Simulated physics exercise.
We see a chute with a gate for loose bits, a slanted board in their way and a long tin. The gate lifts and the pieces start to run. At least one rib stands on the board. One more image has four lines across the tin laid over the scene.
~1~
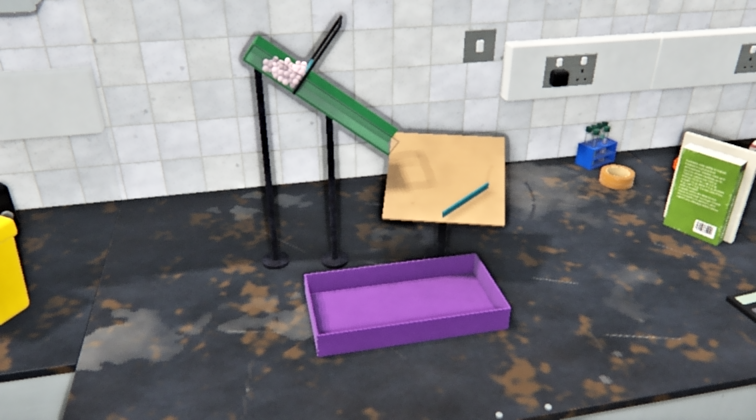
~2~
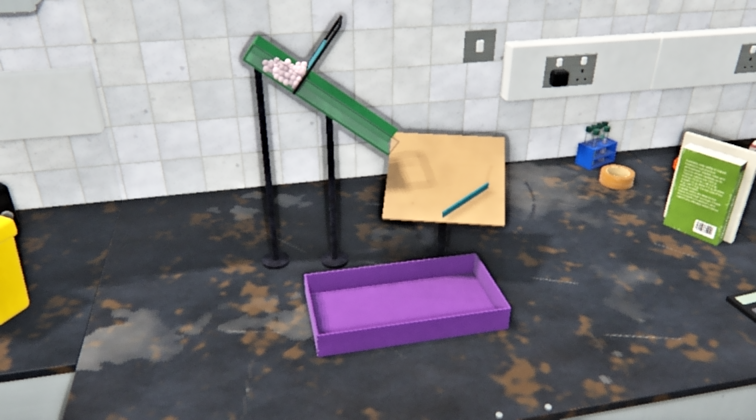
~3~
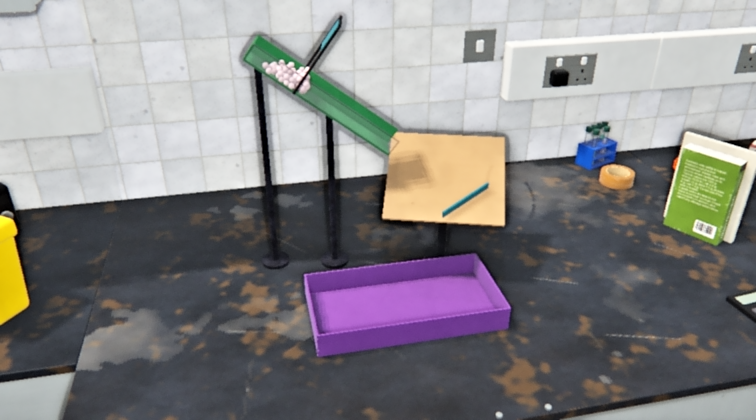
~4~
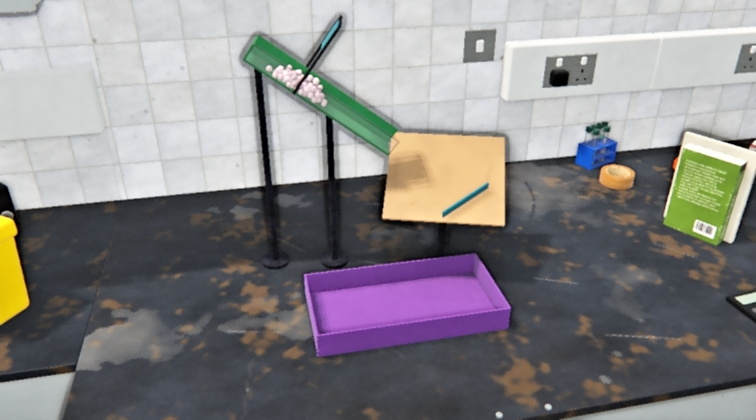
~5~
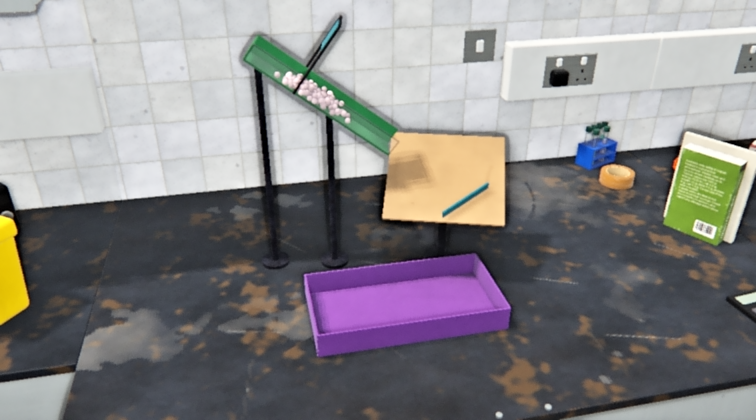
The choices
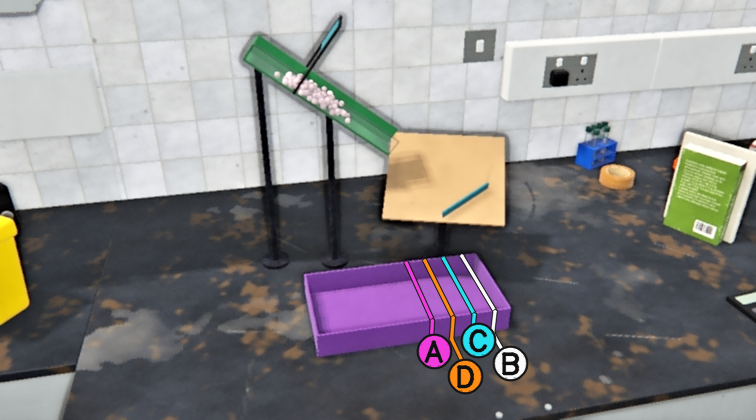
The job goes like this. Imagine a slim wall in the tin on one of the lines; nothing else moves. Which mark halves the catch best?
A beats the others.
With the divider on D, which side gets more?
More lands on the left.
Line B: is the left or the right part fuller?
Left.
On the marked copy, line A crosses the front rim at (432, 319); line B crosses the front rim at (494, 310); line C crosses the front rim at (473, 313); line D crosses the front rim at (452, 316).
With A, of what is caught, about half on the left of the divider, about half on the right.
With B, of what is caught, all on the left of the divider, none on the right.
With C, of what is caught, nearly all on the left of the divider, a stray few on the right.
With D, of what is caught, nearly all on the left of the divider, a small part on the right.
